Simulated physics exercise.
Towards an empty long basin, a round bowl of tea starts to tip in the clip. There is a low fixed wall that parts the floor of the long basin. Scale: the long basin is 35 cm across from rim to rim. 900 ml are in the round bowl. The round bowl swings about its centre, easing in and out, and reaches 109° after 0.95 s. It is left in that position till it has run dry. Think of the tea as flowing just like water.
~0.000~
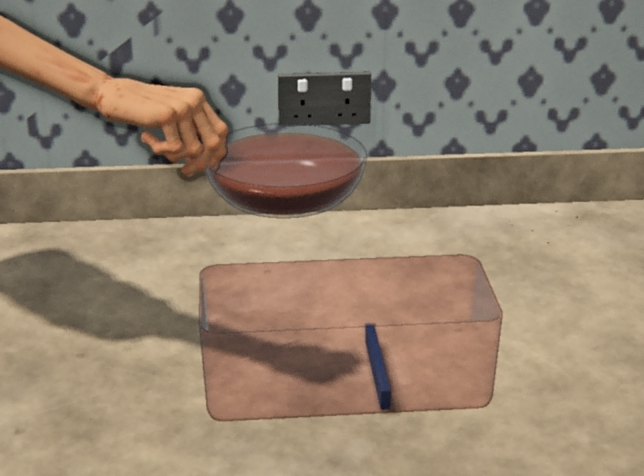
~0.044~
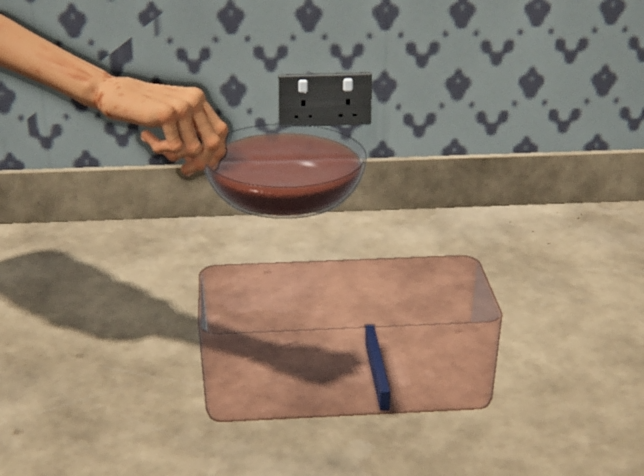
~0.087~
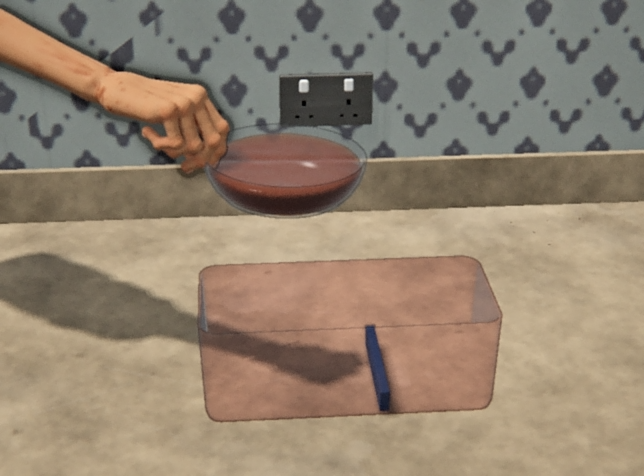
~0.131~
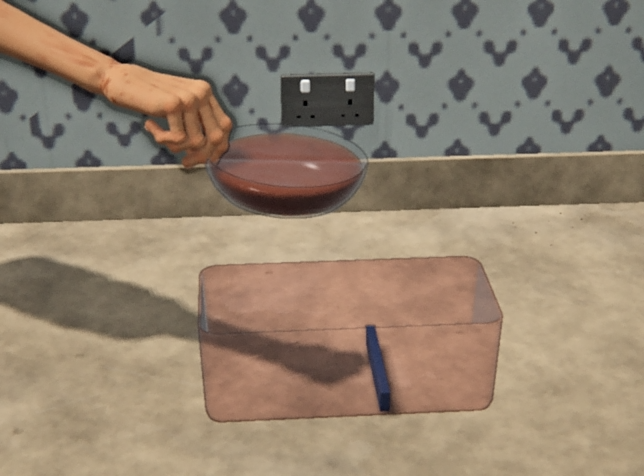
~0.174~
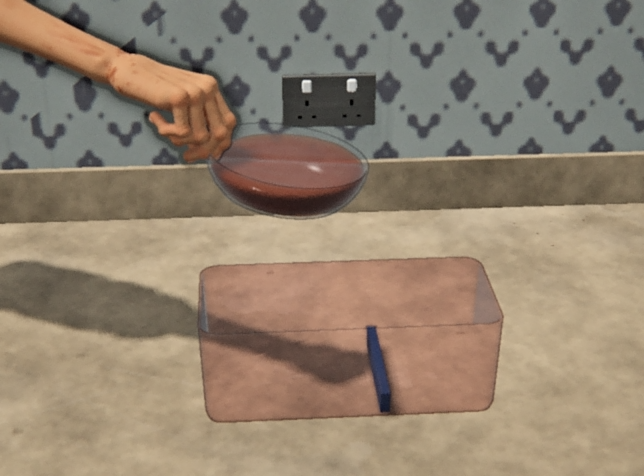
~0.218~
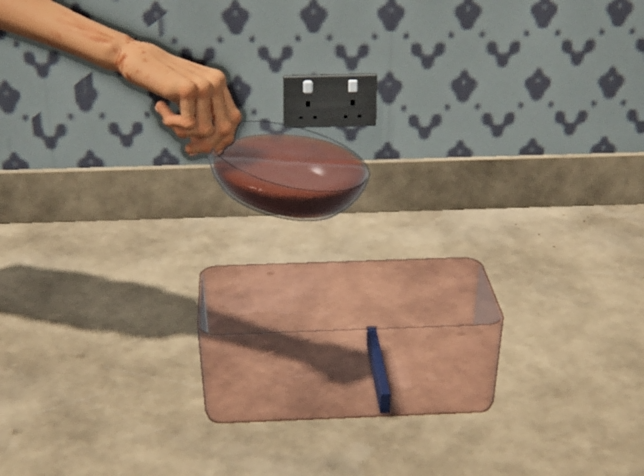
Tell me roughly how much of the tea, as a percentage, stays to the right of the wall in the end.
Around 53 per cent stays on the right.
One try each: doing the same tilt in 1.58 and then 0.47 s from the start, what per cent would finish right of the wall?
Around 60 per cent first, around 45 per cent next.
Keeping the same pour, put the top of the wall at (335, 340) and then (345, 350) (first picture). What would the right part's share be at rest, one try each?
I'd say 90 percent on the first go, 80 percent on the next.
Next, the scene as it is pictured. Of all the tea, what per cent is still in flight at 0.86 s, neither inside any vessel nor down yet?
Something like 6 per cent is in the air then.
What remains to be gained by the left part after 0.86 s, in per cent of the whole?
Some 18 per cent.
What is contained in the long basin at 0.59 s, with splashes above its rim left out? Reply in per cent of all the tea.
36 %, more or less.
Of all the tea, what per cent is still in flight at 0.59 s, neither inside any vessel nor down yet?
Near 50 per cent at that moment.
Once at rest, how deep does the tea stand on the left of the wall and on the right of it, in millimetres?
Left 12 mm, right 24 mm.
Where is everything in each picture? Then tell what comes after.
In the first picture, it leans 0°; its right rim is at (365, 153); the tea meets the walls at (207, 162) and (362, 156); the long basin's rim runs from (201, 300) to (490, 287); the wall's top is at (378, 357).
In the second picture, it leans 1°; its right rim is at (365, 154); the tea meets the walls at (207, 162) and (361, 157).
In the third picture, it leans 2°; its right rim is at (365, 156); the tea meets the walls at (207, 161) and (362, 159).
In the fourth picture, it leans 5°; its right rim is at (366, 160); the tea meets the walls at (208, 159) and (363, 161).
In the fifth picture, it leans 9°; its right rim is at (367, 165); the tea meets the walls at (210, 157) and (364, 162).
In the sixth picture, it leans 14°; its right rim is at (368, 172); the tea meets the walls at (212, 156) and (367, 165).
Then, 0.59 s in, the tilt is 74° and 15 per cent is still to pour, 1 is left of the wall and 35 right of it.
Then, 0.86 s in, the tilt is 107° and 0 per cent is still to pour, 28 is left of the wall and 66 right of it.
Then, 1.14 s in, the tilt is 109° and 0 per cent is still to pour, 39 is left of the wall and 59 right of it.
Then, 1.45 s in, the tilt is 109° and 0 per cent is still to pour, 43 is left of the wall and 54 right of it.
Finally, 45 per cent lies left of the wall, 53 right of it and 2 outside.
